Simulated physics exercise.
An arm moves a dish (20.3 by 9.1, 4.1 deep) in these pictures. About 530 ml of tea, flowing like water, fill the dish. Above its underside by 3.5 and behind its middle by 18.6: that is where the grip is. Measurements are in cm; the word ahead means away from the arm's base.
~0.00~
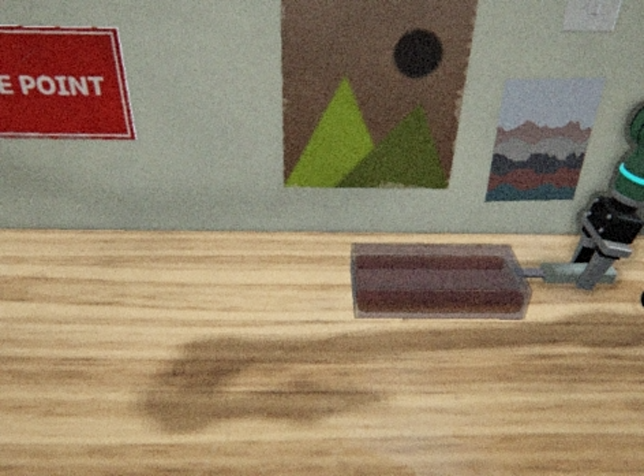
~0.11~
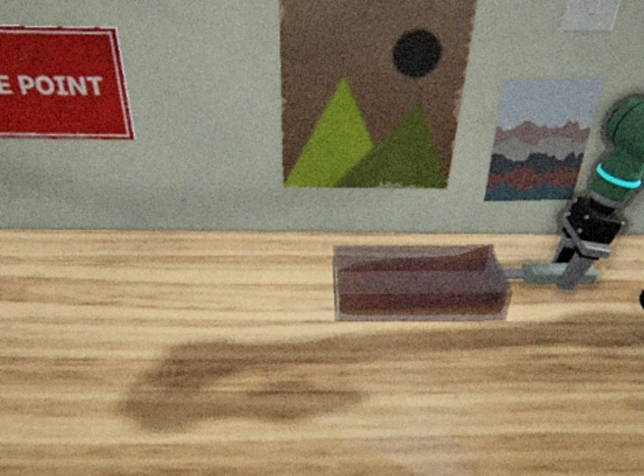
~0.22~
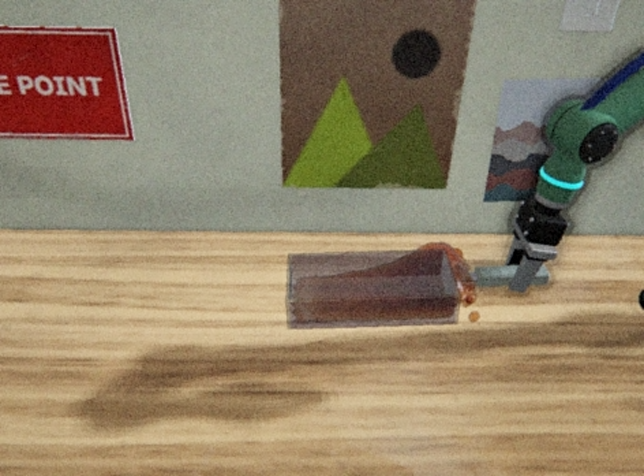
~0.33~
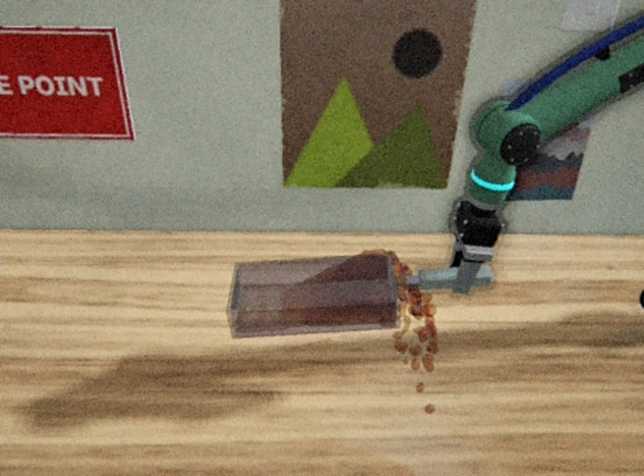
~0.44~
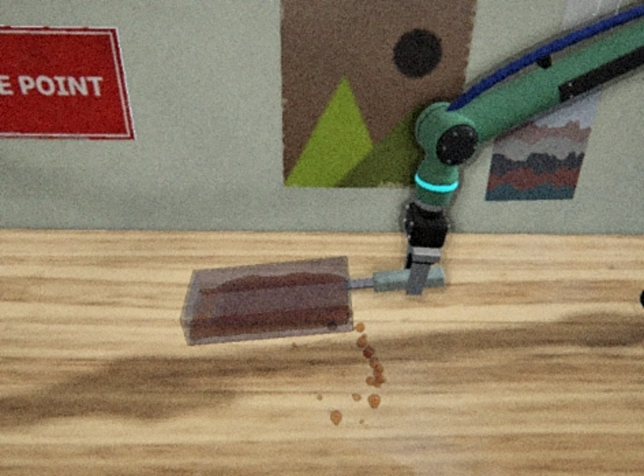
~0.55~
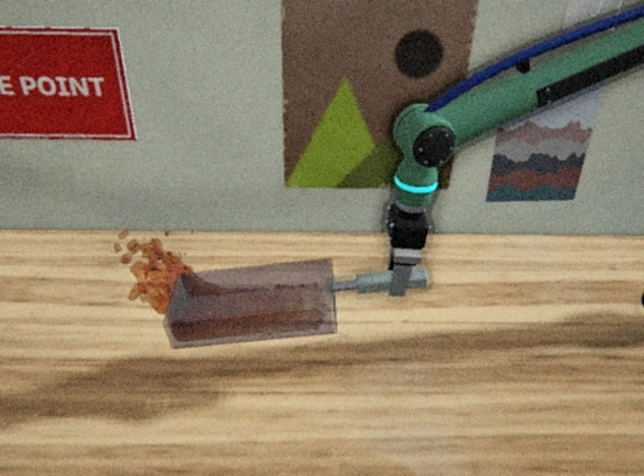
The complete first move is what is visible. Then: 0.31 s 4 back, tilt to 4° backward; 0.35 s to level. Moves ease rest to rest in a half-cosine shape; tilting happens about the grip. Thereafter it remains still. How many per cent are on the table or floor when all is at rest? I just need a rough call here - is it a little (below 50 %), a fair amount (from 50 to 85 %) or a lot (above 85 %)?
It is a fair amount, from 50 to 85 %.
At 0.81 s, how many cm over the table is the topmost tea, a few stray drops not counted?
Height: Close to 22 cm.
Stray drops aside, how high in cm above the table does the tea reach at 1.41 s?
Height: Roughly 18 cm.
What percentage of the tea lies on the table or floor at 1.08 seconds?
That share is roughly 60 percent.
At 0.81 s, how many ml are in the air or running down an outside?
Around 190 ml at that time.
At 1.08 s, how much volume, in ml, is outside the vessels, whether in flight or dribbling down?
About 0 ml.
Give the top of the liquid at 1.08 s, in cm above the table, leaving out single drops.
Roughly 22 cm above the table.
After 0.81 s, tilted 3° backward, liquid up to 23 above the table; 205 ml in the dish, 140 ml on the table or floor, 190 ml in the air or running down outside.
After 1.08 s, tilted 1° backward, liquid up to 25 above the table; 325 ml on the table or floor, 205 ml in the dish.
After 1.41 s, level, liquid up to 21 above the table; 330 ml on the table or floor, 205 ml in the dish.
After 2.21 s, level, liquid up to 18 above the table; 330 ml on the table or floor, 205 ml in the dish.
In the end, 330 ml on the table or floor, 205 ml in the dish. That is 62 % on the table or floor.
